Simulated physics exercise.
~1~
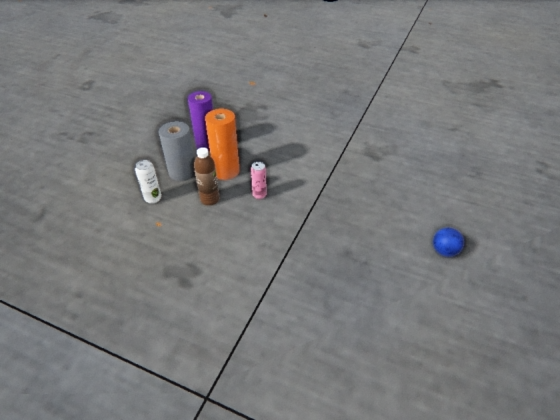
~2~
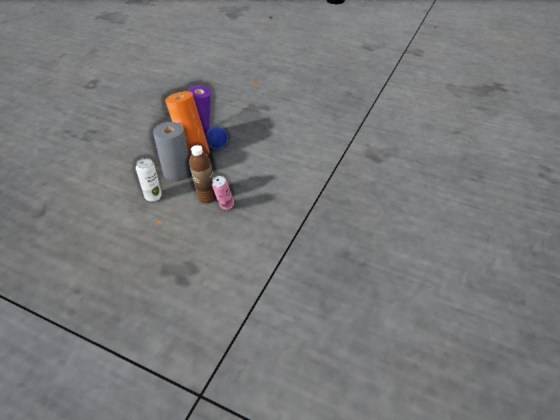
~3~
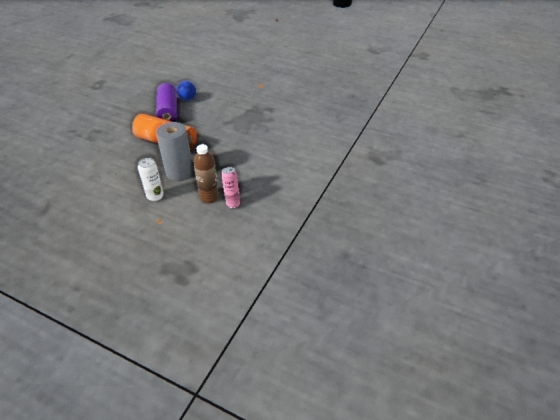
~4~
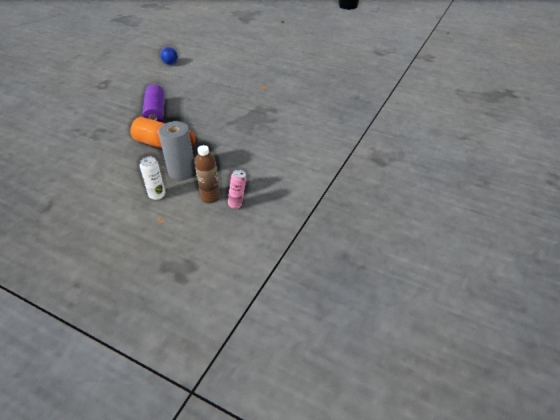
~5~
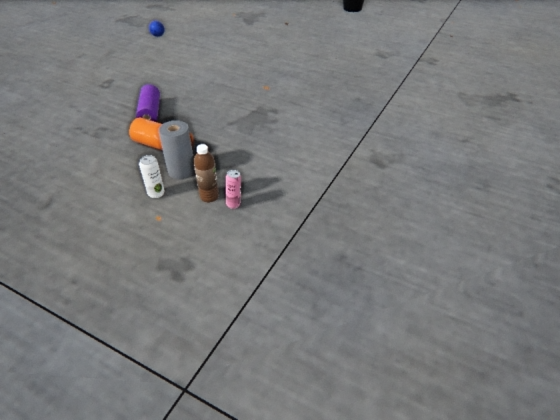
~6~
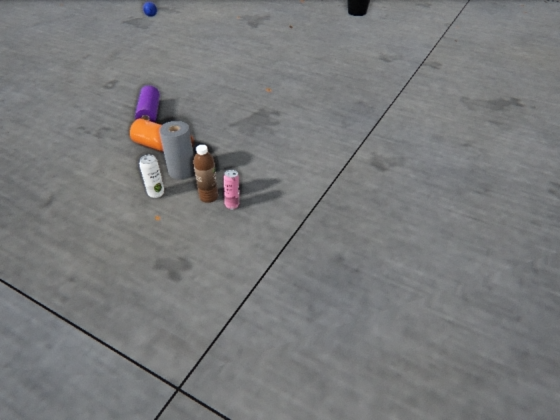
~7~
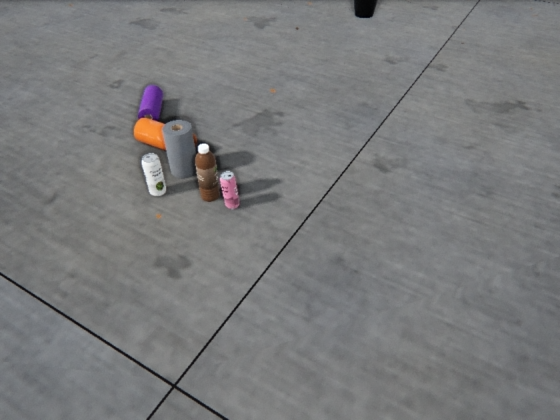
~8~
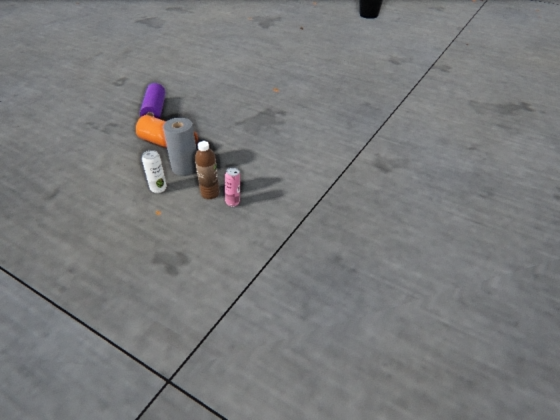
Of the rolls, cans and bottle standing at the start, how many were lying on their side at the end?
Two of them were lying on their side at the end, the orange roll and the purple roll.
